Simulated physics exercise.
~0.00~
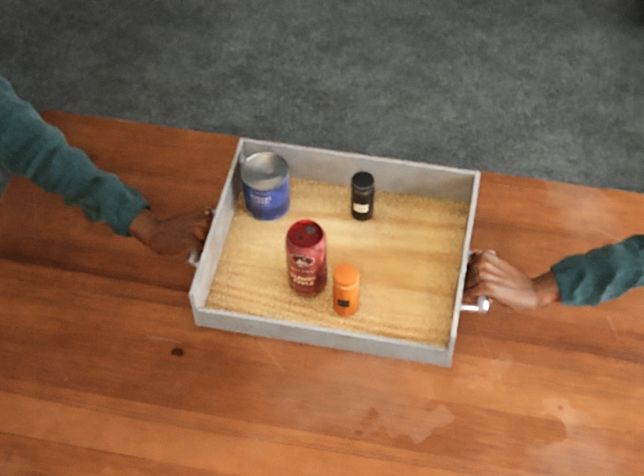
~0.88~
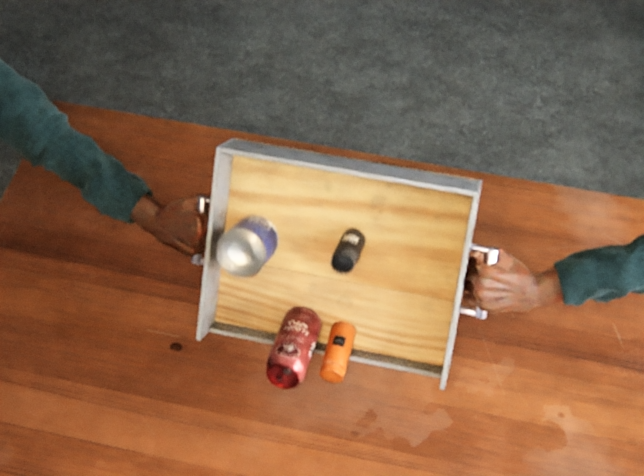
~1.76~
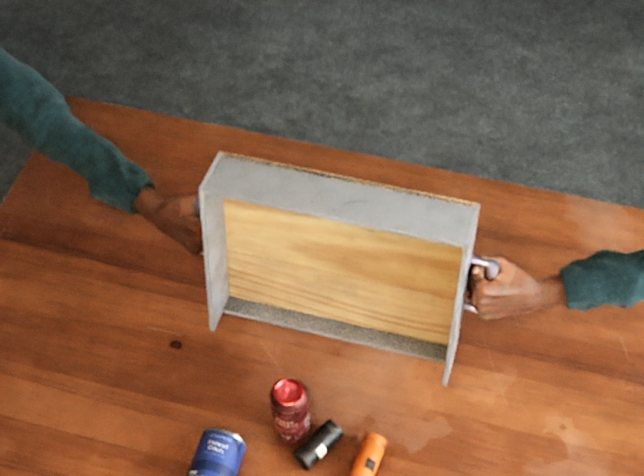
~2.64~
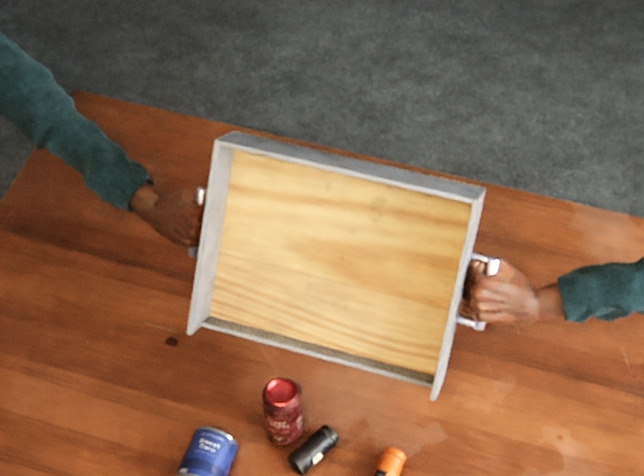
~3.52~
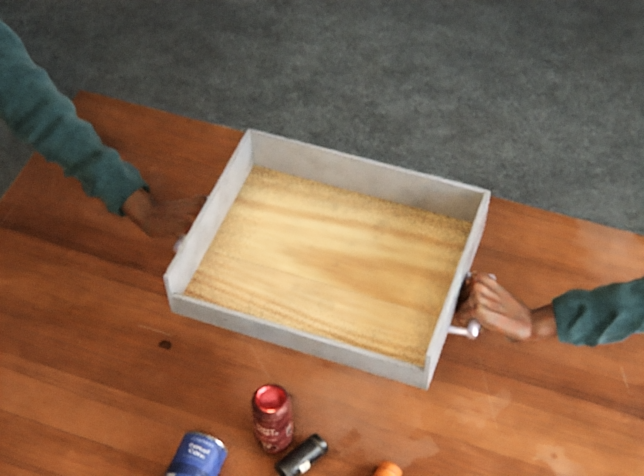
Two hands tip a tray forward, spilling its four containers, then level it empty.
